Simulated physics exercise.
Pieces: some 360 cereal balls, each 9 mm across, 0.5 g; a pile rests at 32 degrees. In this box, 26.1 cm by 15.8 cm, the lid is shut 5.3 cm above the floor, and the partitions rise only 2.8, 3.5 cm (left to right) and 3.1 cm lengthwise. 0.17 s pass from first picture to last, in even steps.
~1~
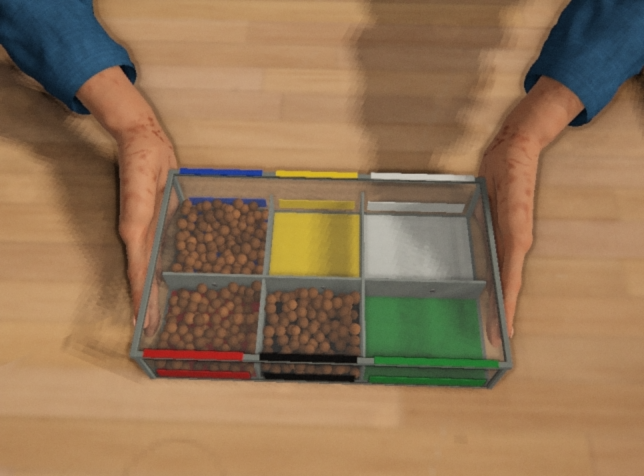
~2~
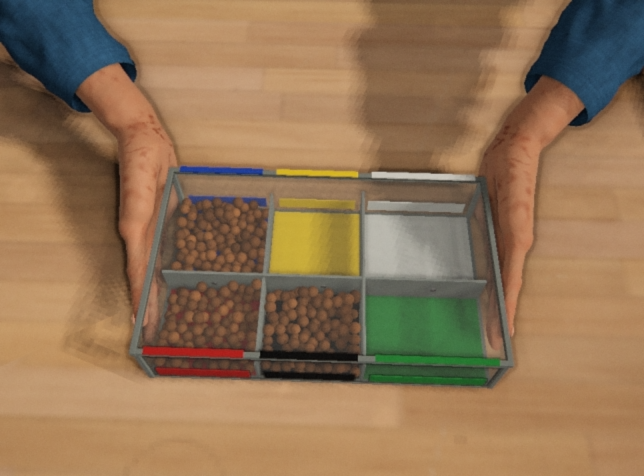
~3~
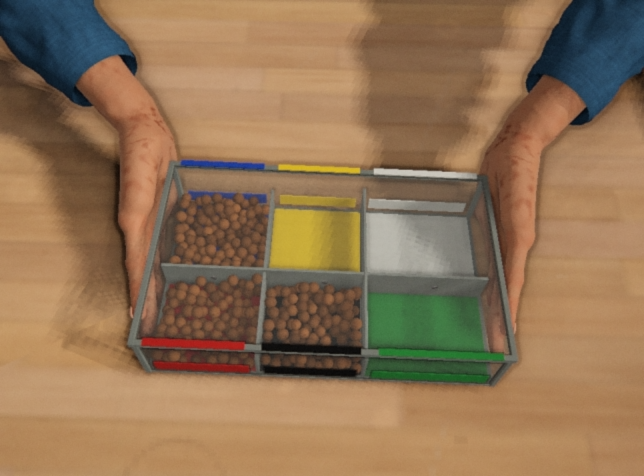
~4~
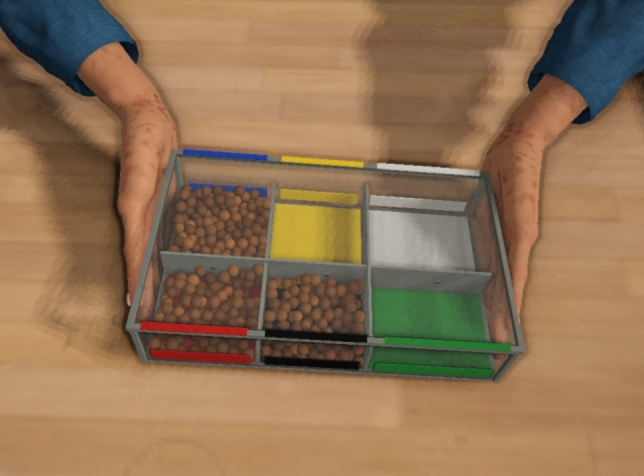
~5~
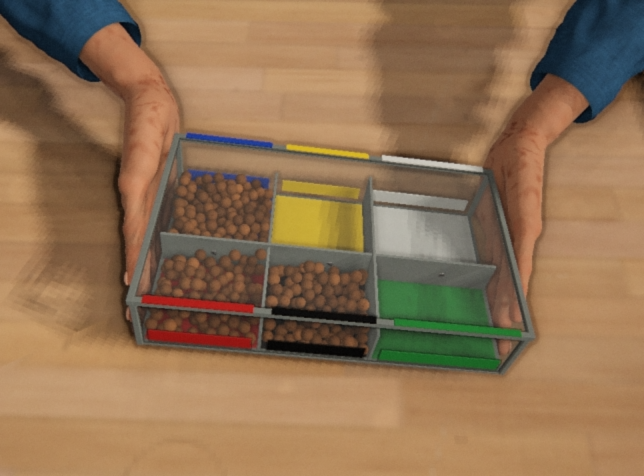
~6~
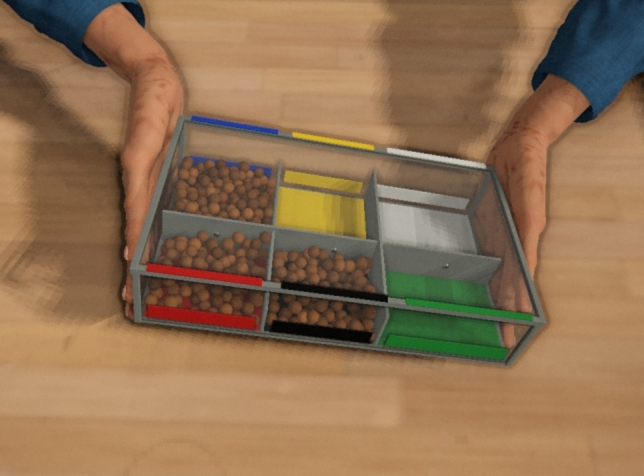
A clear lidded box with six compartments is held between two hands in blue sleeves above a pale wooden surface, seen from above. Small brown balls fill the blue-marked section at back left and the red and black ones in front, while the yellow, white and green sections are empty. The hands slowly tilt the box, raising its front left side, as the balls stay in their compartments.
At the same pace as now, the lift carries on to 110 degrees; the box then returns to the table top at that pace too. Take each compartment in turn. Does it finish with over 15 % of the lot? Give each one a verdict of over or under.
Red - under; blue - over; green - under; yellow - over; white - over; black - under.
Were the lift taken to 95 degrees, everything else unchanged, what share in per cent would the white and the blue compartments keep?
Shares: White 20 and blue 30, in per cent.
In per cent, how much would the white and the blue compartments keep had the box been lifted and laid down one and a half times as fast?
In that case white keeps 20 per cent while blue keeps 30 per cent.
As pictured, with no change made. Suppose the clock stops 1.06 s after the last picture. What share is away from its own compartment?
65 %.
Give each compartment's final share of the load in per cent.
Final shares: Red 0 %; blue 30 %; green 0 %; yellow 45 %; white 20 %; black 5 %.
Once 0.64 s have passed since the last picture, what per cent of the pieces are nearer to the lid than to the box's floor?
Around 80 %.
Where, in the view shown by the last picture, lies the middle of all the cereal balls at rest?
Close to pixel (324, 228).
Then, 0.64 s after the last picture, tilt 110 degrees; red 15 %, blue 40 %, yellow 20 %, white 5 %, black 20 %.
Then, 1.06 s after the last picture, tilt 49 degrees; blue 30 %, yellow 45 %, white 20 %, black 5 %.
Then, 1.57 s after the last picture, tilt 0 degrees; blue 30 %, yellow 45 %, white 20 %, black 5 %.
In the end, red 0 %, blue 30 %, green 0 %, yellow 45 %, white 20 %, black 5 %.
